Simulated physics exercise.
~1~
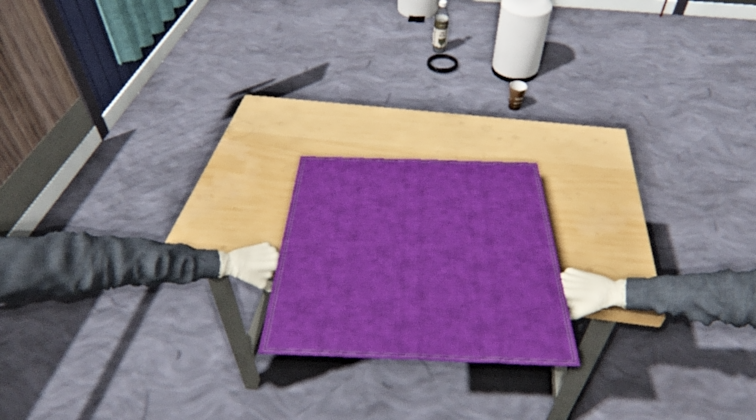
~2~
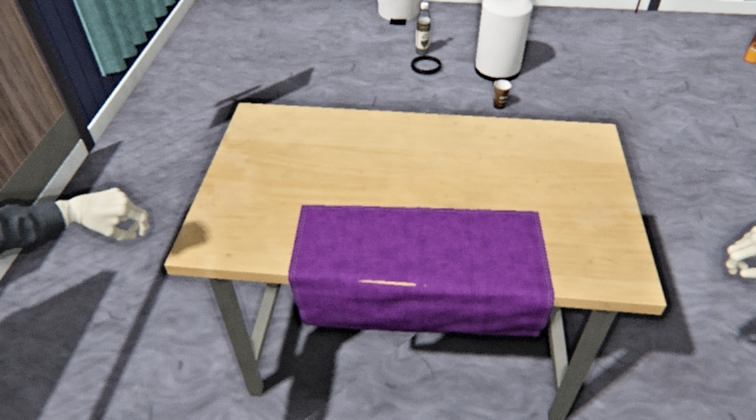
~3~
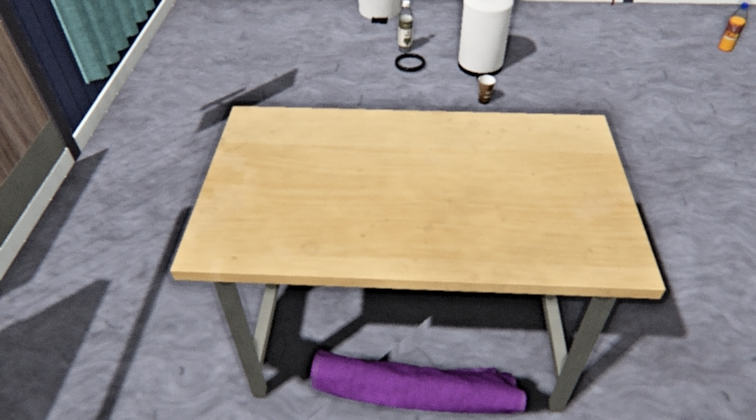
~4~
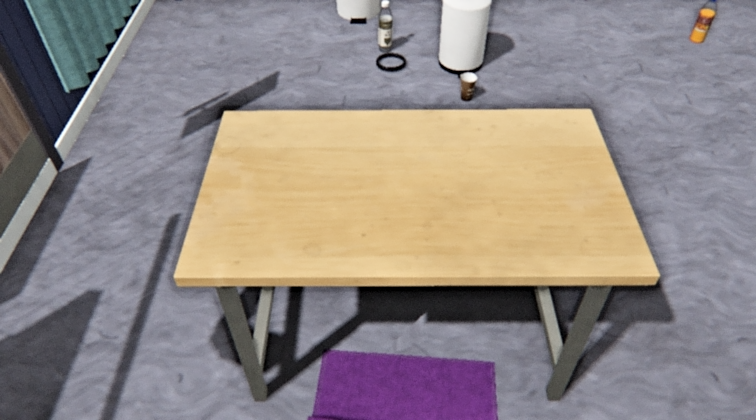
In a room with a grey, marbled floor, a light wooden side table with metal legs is seen from above and in front, with a white cylinder, a bottle, a black ring and a small cup on the floor behind it. Two hands in dark sleeves hold a purple pillow case spread flat over the table's near edge. They let go and draw apart, and the cloth drapes over the rim, partly on top and partly hanging. It slides off the front and crumples below as the view drifts slightly sideways. The pillow case ends on the floor, leaving the tabletop bare.
